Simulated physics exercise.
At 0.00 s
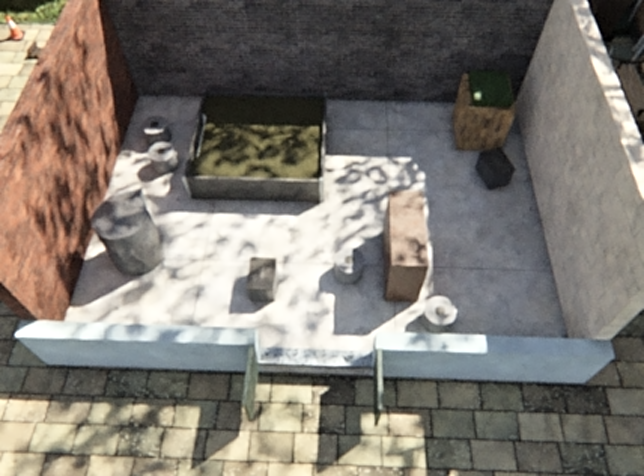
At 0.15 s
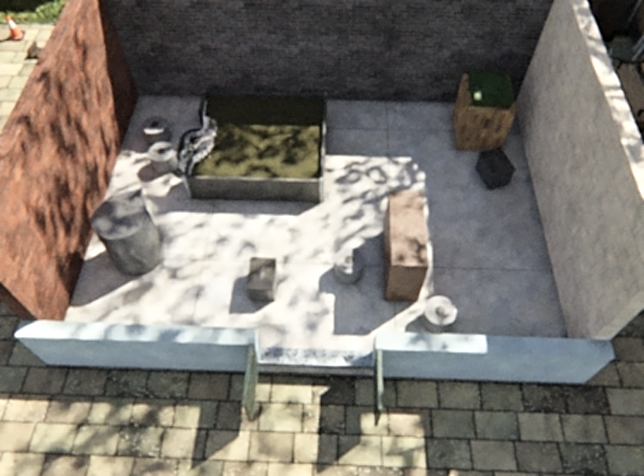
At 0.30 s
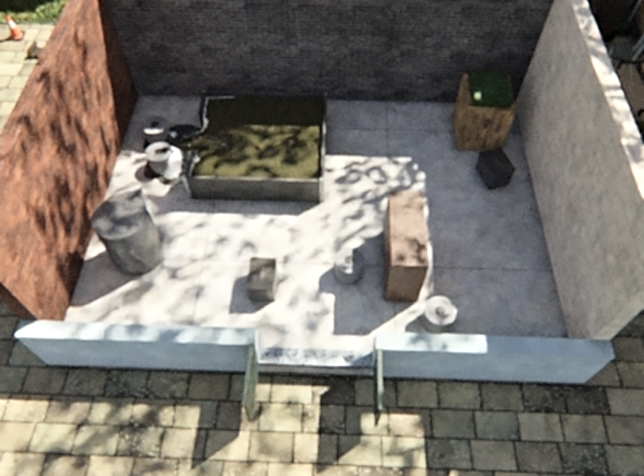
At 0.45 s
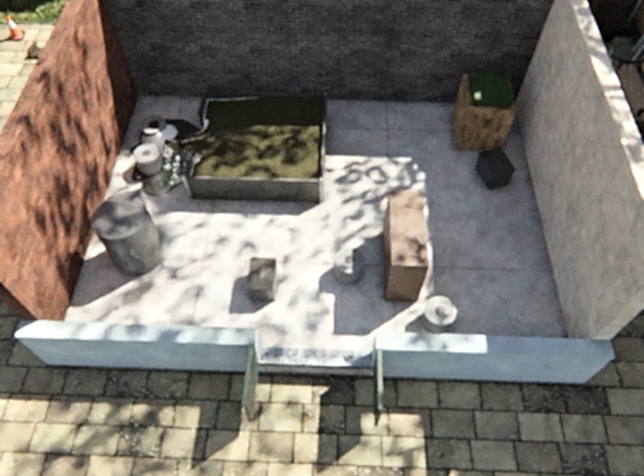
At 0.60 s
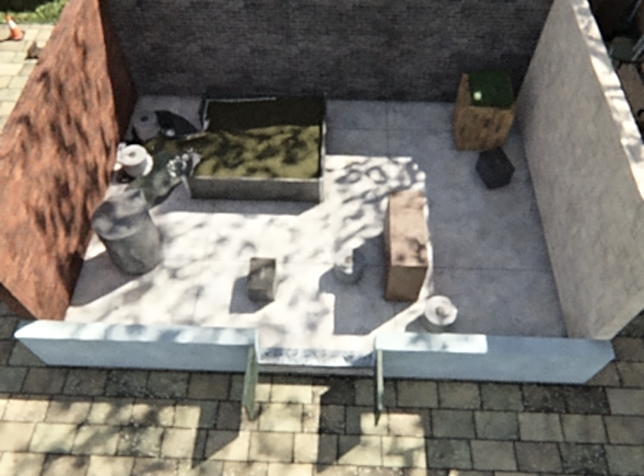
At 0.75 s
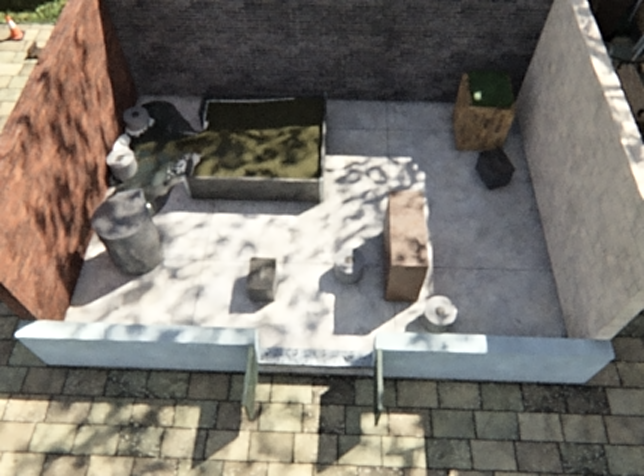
Water pours from the torn left side of an open tank in a walled yard and spreads across the floor, pushing first one and then another of two small round tubs a short way toward the reddish left wall.
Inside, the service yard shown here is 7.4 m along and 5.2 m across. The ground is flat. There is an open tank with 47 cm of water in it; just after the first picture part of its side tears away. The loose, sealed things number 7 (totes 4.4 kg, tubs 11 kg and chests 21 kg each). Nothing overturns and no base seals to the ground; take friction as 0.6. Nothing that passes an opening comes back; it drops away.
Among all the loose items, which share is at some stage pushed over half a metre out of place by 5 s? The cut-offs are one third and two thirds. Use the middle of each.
The count shifted gets to a third without getting to two thirds.
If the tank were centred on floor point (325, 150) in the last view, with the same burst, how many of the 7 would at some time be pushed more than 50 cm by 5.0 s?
That would give 3.
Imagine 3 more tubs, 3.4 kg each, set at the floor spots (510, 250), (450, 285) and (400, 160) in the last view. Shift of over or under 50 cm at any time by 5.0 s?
Outcome: Stays within first, stays within next, stays within last.
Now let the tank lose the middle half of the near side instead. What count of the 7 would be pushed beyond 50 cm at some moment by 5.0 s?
The answer would then be 2.
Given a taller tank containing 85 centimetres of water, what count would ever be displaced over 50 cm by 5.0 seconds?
Then the count would be 5.
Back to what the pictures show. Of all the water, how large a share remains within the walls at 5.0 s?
Still held: Near 100 %.
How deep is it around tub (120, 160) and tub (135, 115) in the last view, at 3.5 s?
Around 4 cm and 13 cm.
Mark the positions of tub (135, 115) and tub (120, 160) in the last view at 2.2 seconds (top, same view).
(191, 104) and (125, 197), roughly.
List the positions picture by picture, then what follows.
In the first frame, a tub at (161, 152) rests on the ground; a tub at (155, 125) rests on the ground; 4.5 m2 under water; 0 of 7 have shifted.
In the second frame, a tub at (161, 152), on the bottom; a tub at (155, 125) rests on the ground; 4.9 m2 under water; 0 of 7 have shifted.
In the third frame, a tub at (159, 152), on the bottom, 4 cm from its start; a tub at (155, 125), on the bottom; water covers 5.4 m2; 0 of 7 have shifted.
In the fourth frame, a tub at (146, 153) rests on the ground, 25 cm from its start; a tub at (153, 124) rests on the ground, 4 cm from its start; 6.0 m2 under water; 1 of 7 have shifted.
In the fifth frame, a tub at (133, 155), on the bottom, 49 cm from its start; a tub at (144, 119), on the bottom, 24 cm from its start; 6.6 m2 under water; 2 of 7 have shifted.
In the sixth frame, a tub at (120, 158) rests on the ground, 70 cm from its start; a tub at (135, 115) rests on the ground, 47 cm from its start; 7.3 m2 under water; 2 of 7 have shifted.
After 1.1 s 2 of 7 are over 50 cm from their spots; 2 afloat.
After 2.2 s 3 of 7 are over 50 cm from their spots; 0 afloat.
After 3.5 s 2 of 7 are over 50 cm from their spots; 1 afloat.
After 5.0 s 3 of 7 are over 50 cm from their spots, and 3 have been at some point; 1 afloat.
